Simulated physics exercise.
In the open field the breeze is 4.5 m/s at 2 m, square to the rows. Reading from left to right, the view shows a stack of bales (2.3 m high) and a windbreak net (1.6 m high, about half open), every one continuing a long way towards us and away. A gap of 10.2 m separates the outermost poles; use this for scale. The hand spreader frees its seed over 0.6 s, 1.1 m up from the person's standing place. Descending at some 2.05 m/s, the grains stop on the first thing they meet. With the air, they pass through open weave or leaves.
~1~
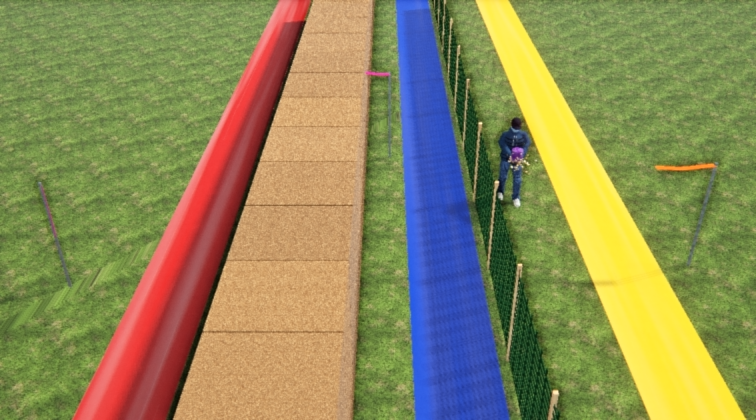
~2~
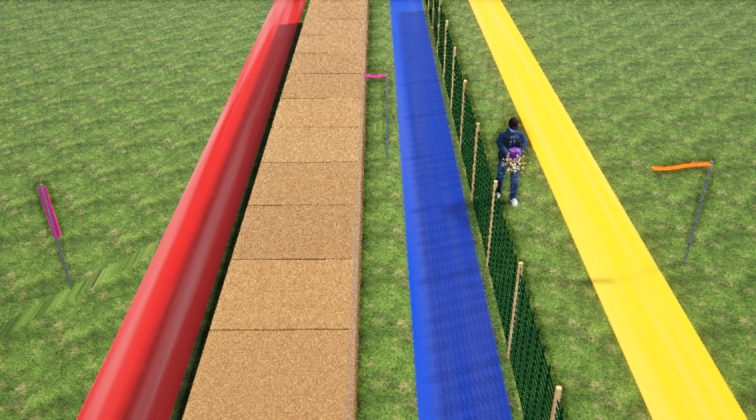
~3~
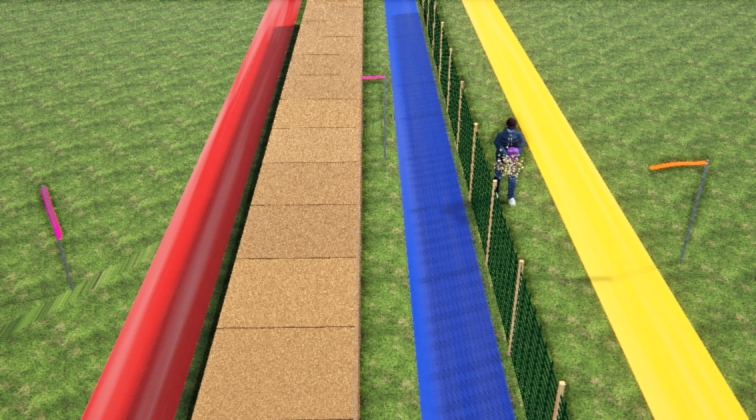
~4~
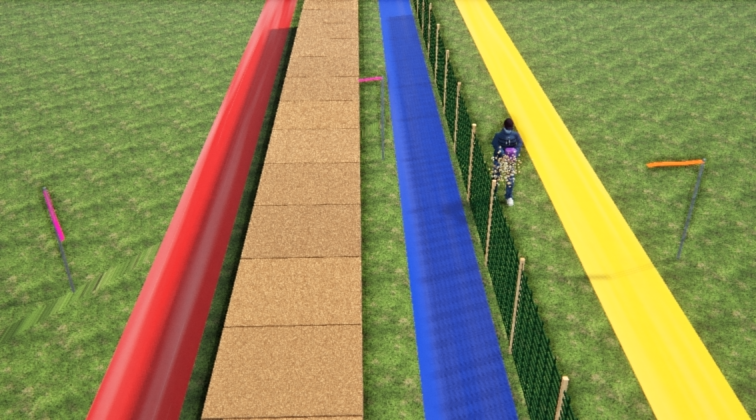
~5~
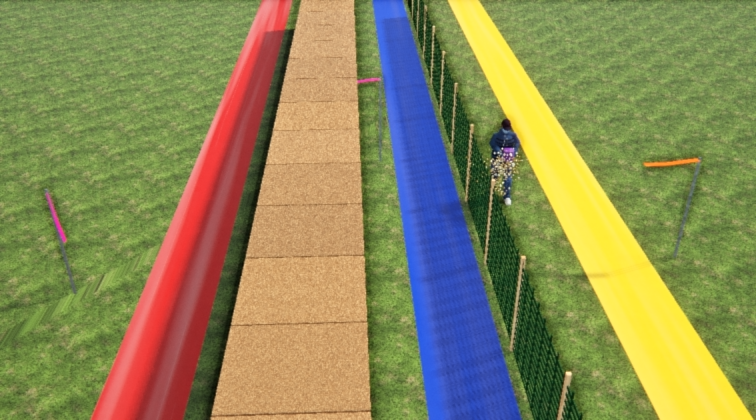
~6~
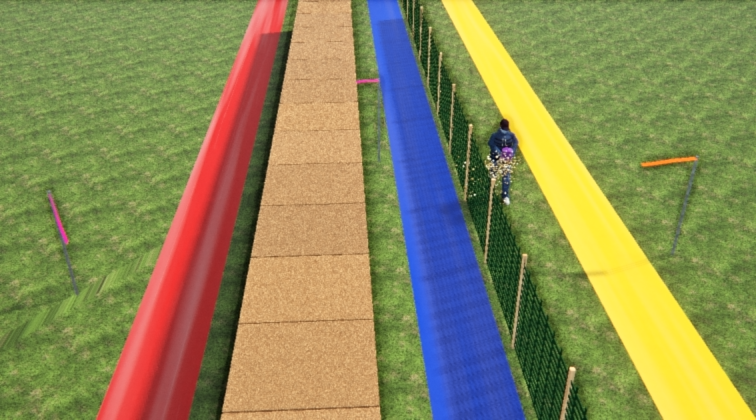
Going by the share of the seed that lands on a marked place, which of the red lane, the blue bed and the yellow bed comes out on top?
It is blue that catches most.
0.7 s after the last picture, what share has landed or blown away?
Around 75 in a hundred.
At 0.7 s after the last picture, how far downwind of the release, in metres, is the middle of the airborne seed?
1.0 metres.
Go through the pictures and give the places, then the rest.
The left ribbon ends at (55, 236), hanging almost straight, the seed in the air spans x = 510 to 530 around y = 165 and it comes from (517, 161), in the first picture.
The right ribbon ends at (653, 168), leaning 85 degrees to the left, the seed in the air spans x = 505 to 525 around y = 165, the red one passes (186, 263), the blue one passes (443, 261) and the yellow one passes (618, 260), in the second picture.
The seed in the air spans x = 500 to 520 around y = 165 and the top of the stack of bales crosses (319, 104), in the third picture.
The left ribbon ends at (63, 240), hanging almost straight, the seed in the air spans x = 490 to 520 around y = 170, the red one passes (213, 194), the blue one passes (429, 190) and the yellow one passes (574, 188), in the fourth picture.
The right ribbon ends at (645, 165), leaning 85 degrees to the left and the seed in the air spans x = 480 to 515 around y = 170, in the fifth picture.
The seed in the air spans x = 470 to 515 around y = 175 and the top of the windbreak net crosses (476, 139), in the sixth picture.
Then, 0.7 s after the last picture, 24 % is in the air or yet to come; 0 % lies on the red lane, 23 % on the blue bed and 0 % on the yellow bed; the middle of what still flies is 0.3 m above the low ground, near (461, 202).
Then, 1.5 s after the last picture, 1 % is in the air or yet to come; 0 % lies on the red lane, 40 % on the blue bed and 0 % on the yellow bed.
Then, 3.0 s after the last picture, 0 % is in the air or yet to come; 0 % lies on the red lane, 40 % on the blue bed and 0 % on the yellow bed.
Then, 7.5 s after the last picture, 0 % is in the air or yet to come; 0 % lies on the red lane, 40 % on the blue bed and 0 % on the yellow bed.
Then, 44.5 s after the last picture, 0 % is in the air or yet to come; 0 % lies on the red lane, 40 % on the blue bed and 0 % on the yellow bed.
